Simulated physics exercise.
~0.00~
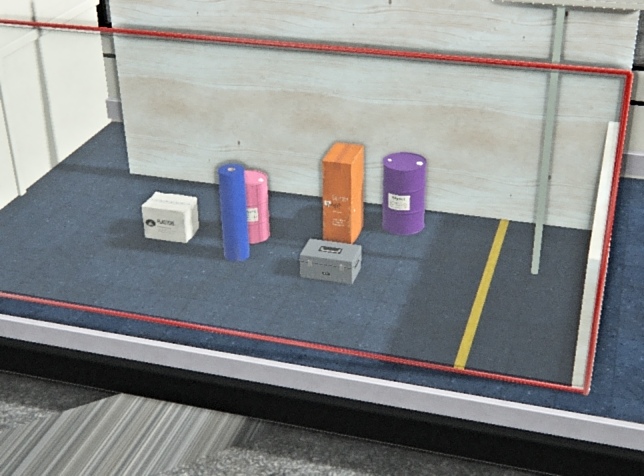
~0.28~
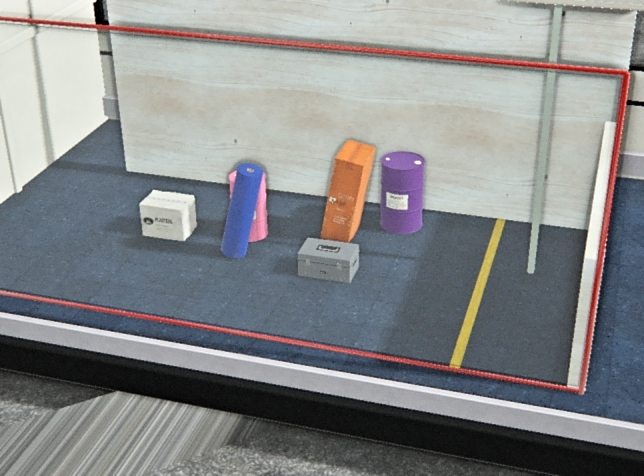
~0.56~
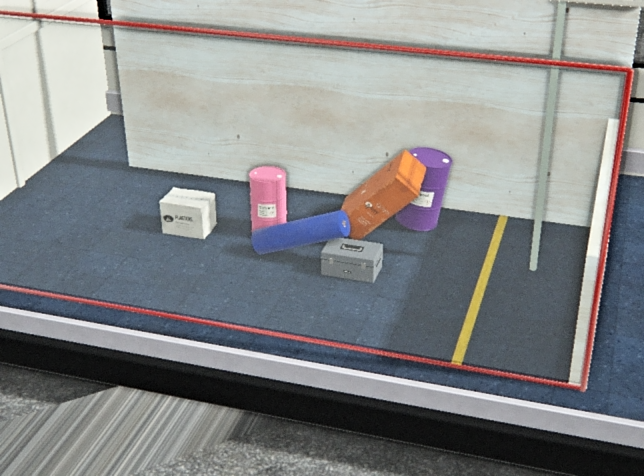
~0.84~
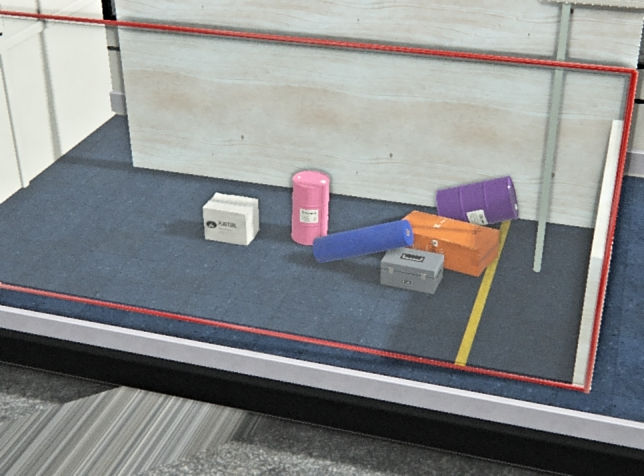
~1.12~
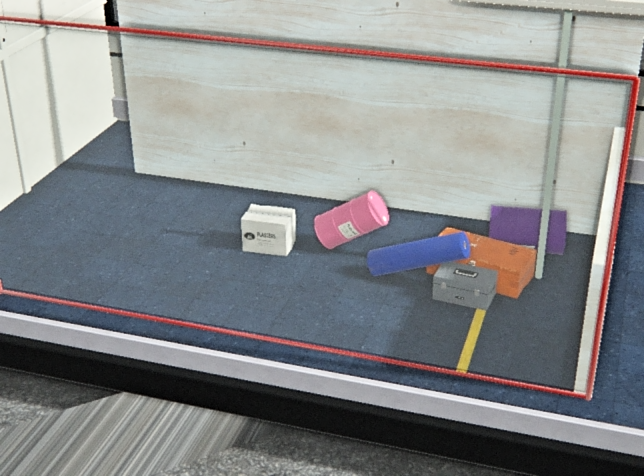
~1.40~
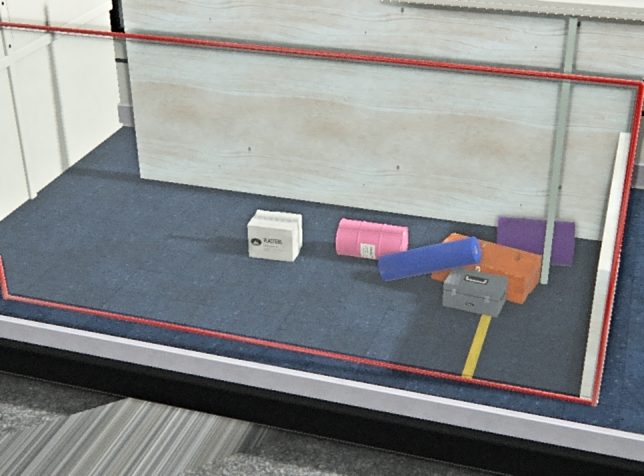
The footage shows a blue roll and an orange tall box tipping over as they, a grey toolbox, a white carton, and pink and purple drums shift right across a blue floor; the drums topple too, and only the purple one ends past the yellow line.
